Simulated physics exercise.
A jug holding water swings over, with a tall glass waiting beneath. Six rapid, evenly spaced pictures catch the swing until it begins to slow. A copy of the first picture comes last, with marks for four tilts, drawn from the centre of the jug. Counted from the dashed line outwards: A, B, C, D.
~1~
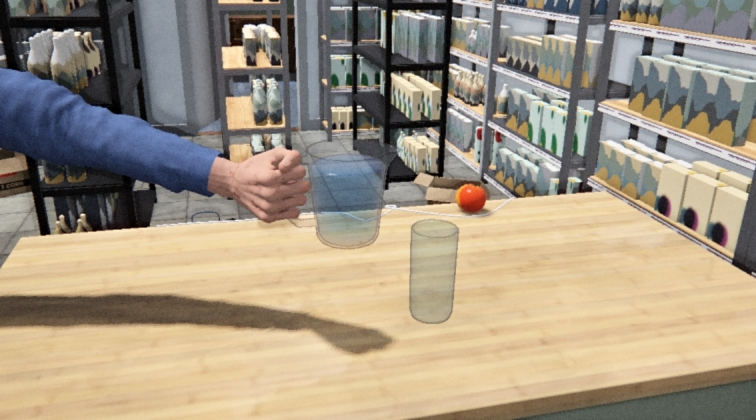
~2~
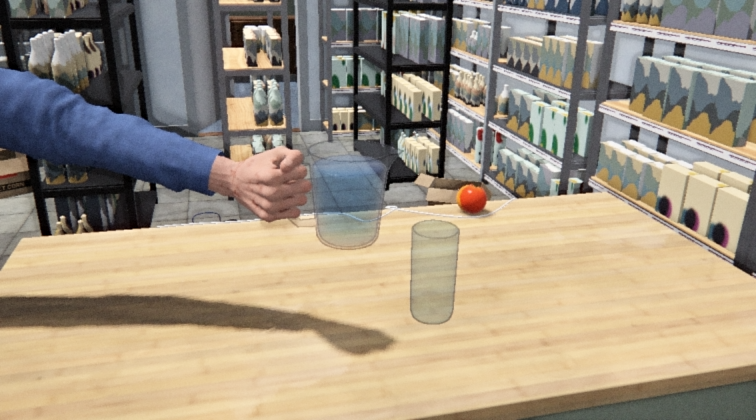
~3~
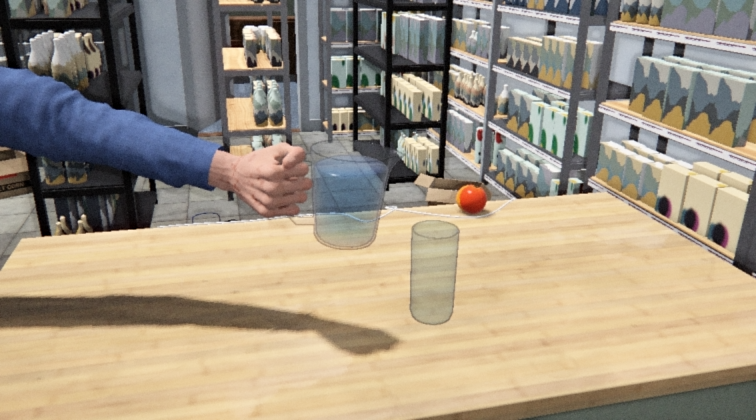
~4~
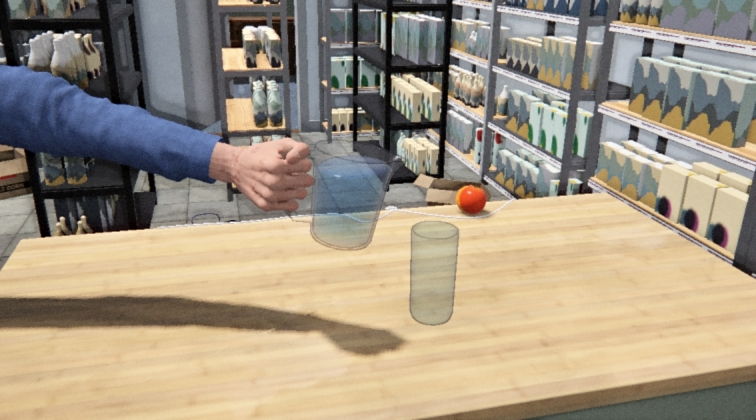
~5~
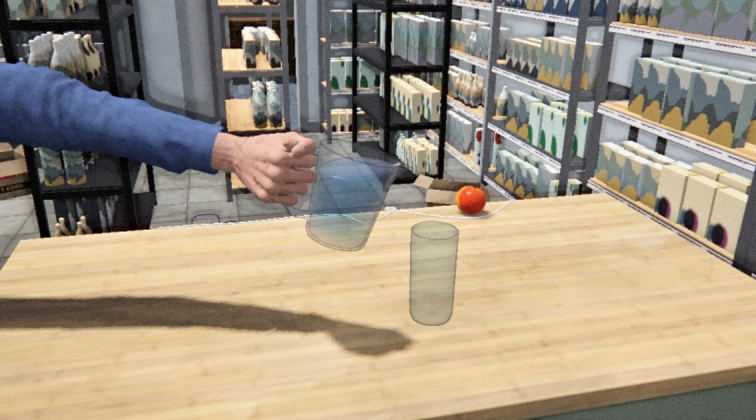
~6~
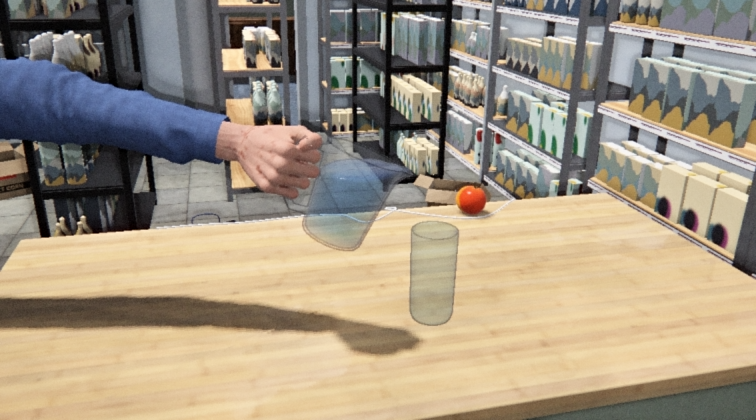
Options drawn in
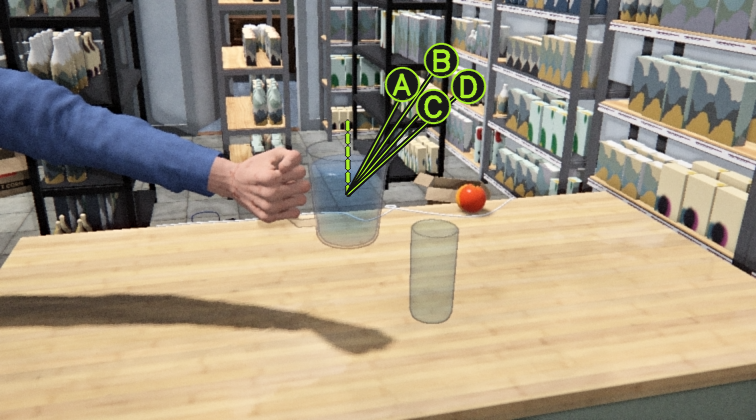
At first, a hand in a blue sleeve holds a clear jug of bluish water upright above a wooden table, near an empty tall glass, with a red tomato behind. Then the hand gradually tilts the jug rightward, its water shifting inside, while the glass stays still and empty.
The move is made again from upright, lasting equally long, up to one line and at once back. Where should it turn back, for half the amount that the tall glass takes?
The best mark is D.
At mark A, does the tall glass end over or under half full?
Under half.
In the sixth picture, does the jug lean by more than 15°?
Yes, it does.
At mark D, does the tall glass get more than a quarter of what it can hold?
Yes, clearly.
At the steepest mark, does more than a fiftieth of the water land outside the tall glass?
No, it does not.
In lime, A at (398, 101); B at (432, 74); C at (417, 115); D at (455, 97).
For mark A, the tall glass ends with about 13 % of what it can hold.
For mark B, the tall glass ends with about 23 % of what it can hold.
For mark C, the tall glass ends with about 35 % of what it can hold.
For mark D, the tall glass ends with about 49 % of what it can hold.
